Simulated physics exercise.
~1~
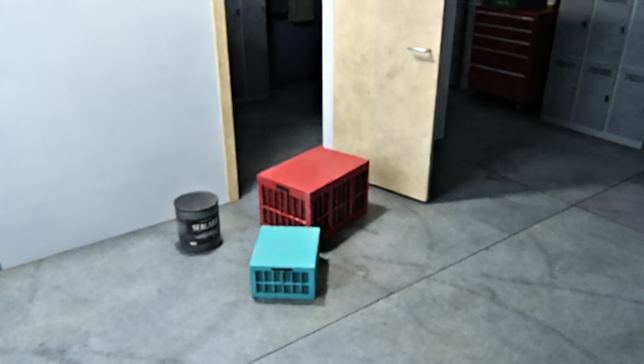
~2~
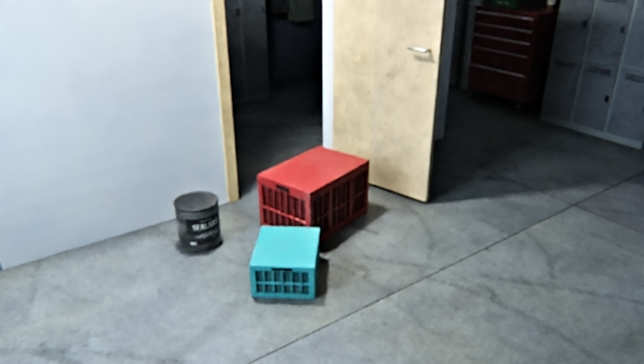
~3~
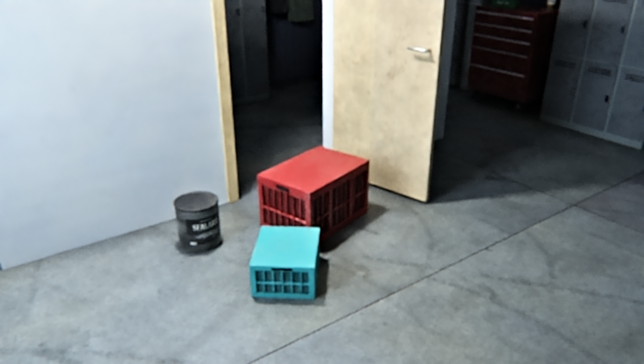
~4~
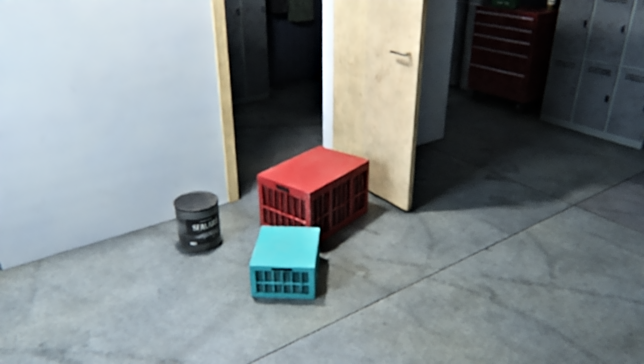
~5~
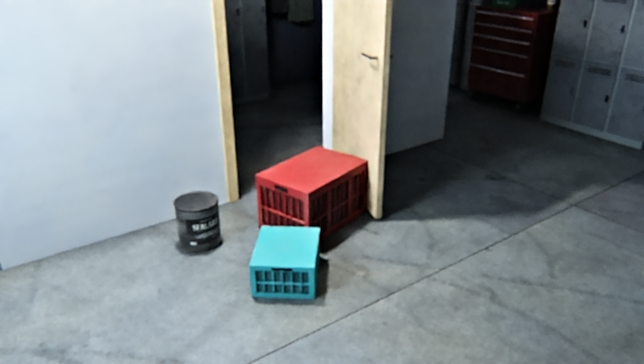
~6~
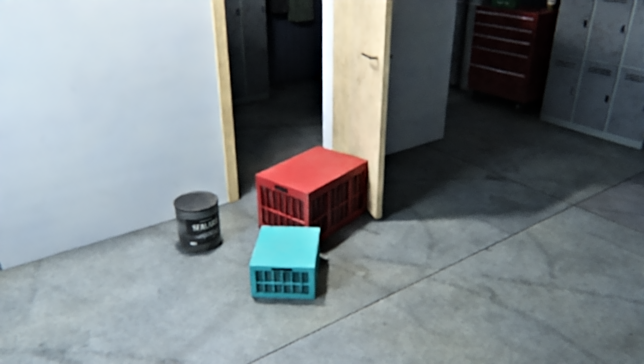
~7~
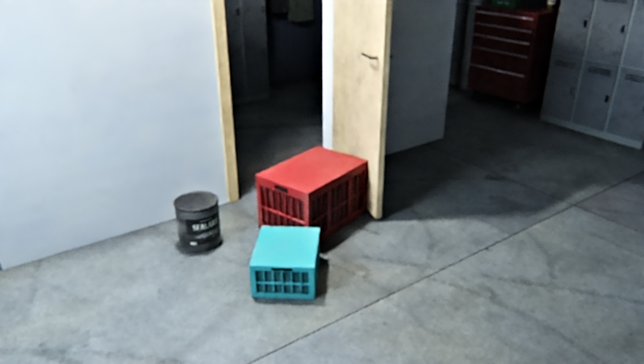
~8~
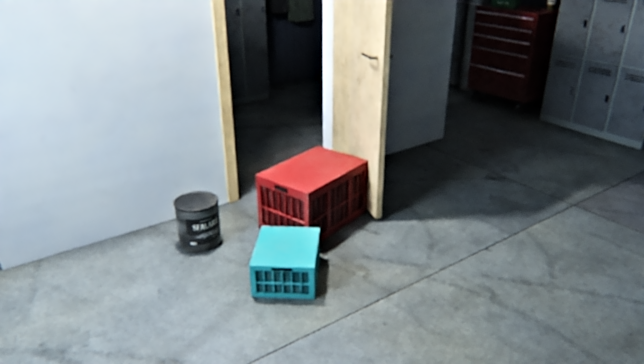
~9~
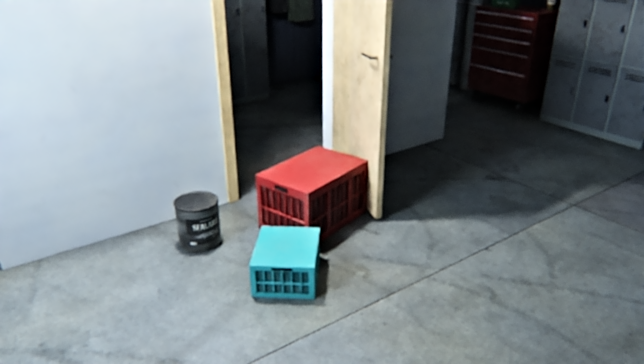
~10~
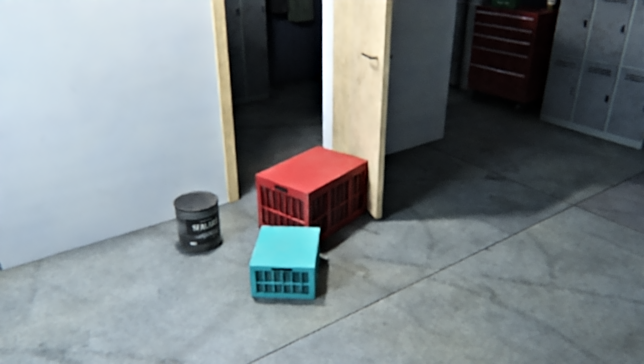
A pale wooden door stands wide open in a grey-floored room, seen from a raised, still viewpoint, with a white wall to the left and a red tool cabinet and grey lockers in the background at right. A red crate sits in the doorway beside the door, a smaller turquoise crate rests in front of it, and a black pail stands to the left. At first nothing moves. Then the door swings partway to the left, towards the red crate, with nobody in view. It stops beside the crate and stays there, still well open, while the crates and pail remain in place.
